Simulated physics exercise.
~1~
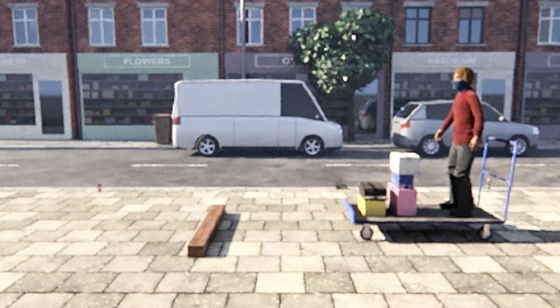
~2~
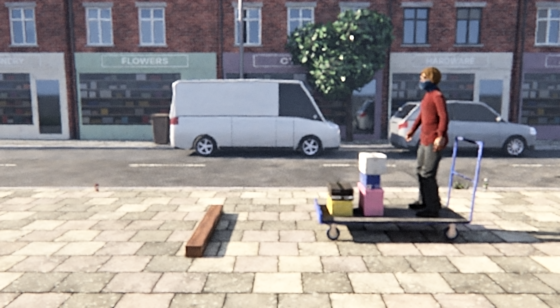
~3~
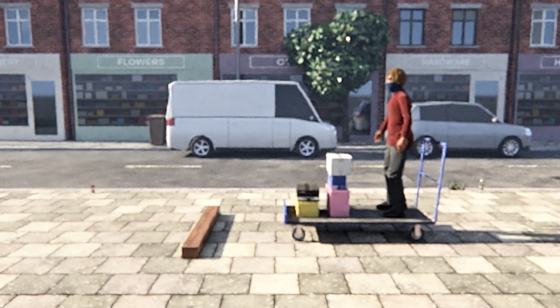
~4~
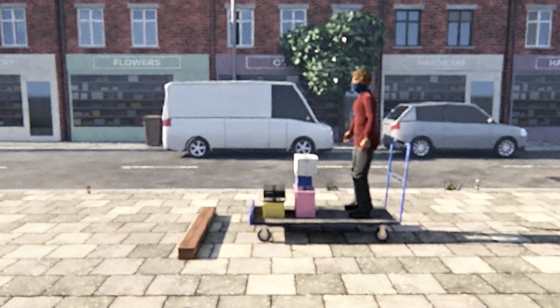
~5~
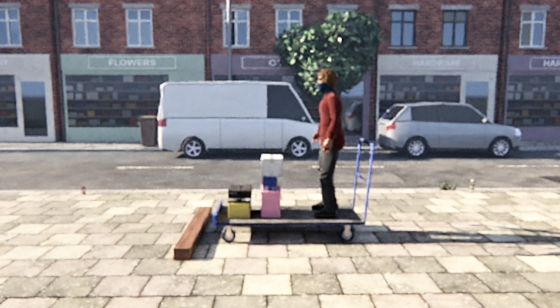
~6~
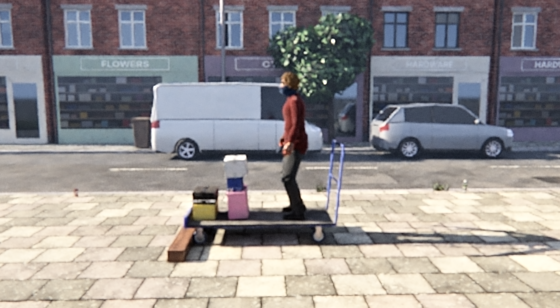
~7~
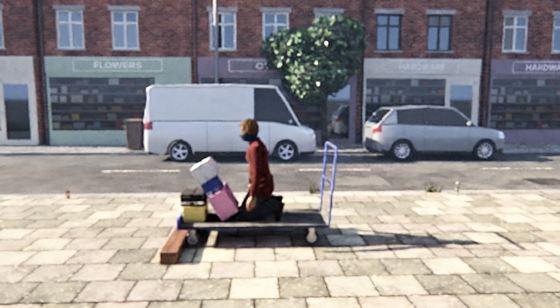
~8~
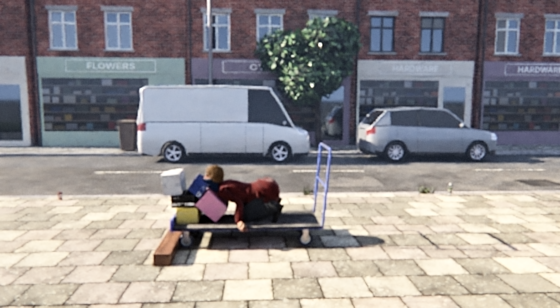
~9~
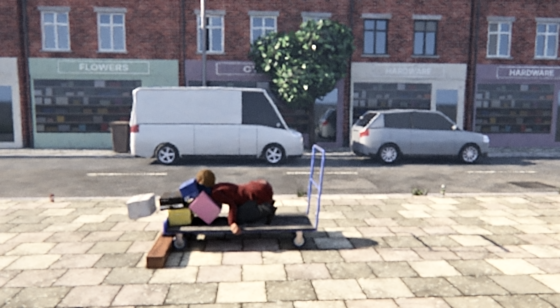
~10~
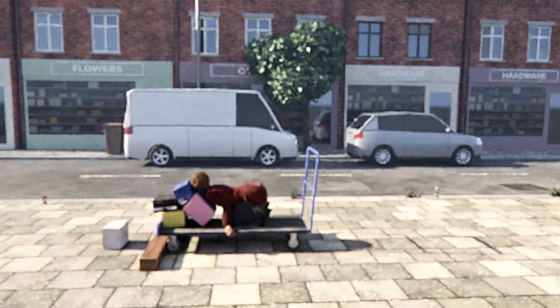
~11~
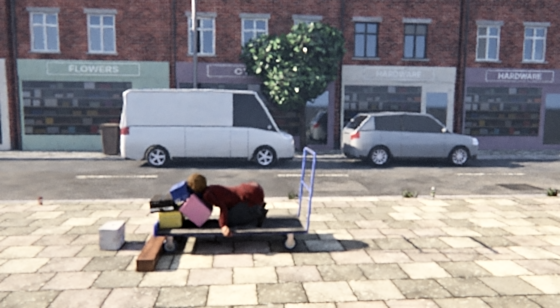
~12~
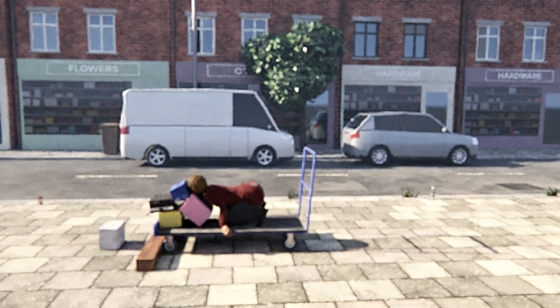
A person in a red top and dark trousers stands on a flat trolley with a blue handle, seen side-on across sunlit paving, with brick shops, a white van and a silver car behind. In front of the person sit a white carton, a blue parcel, a pink tote and black and yellow boxes. The trolley rolls left and stops against a brown beam. The person drops to the knees and pitches forward as the stack tips. The white carton tumbles over the beam onto the paving, while the person lies slumped on the deck against the remaining boxes.
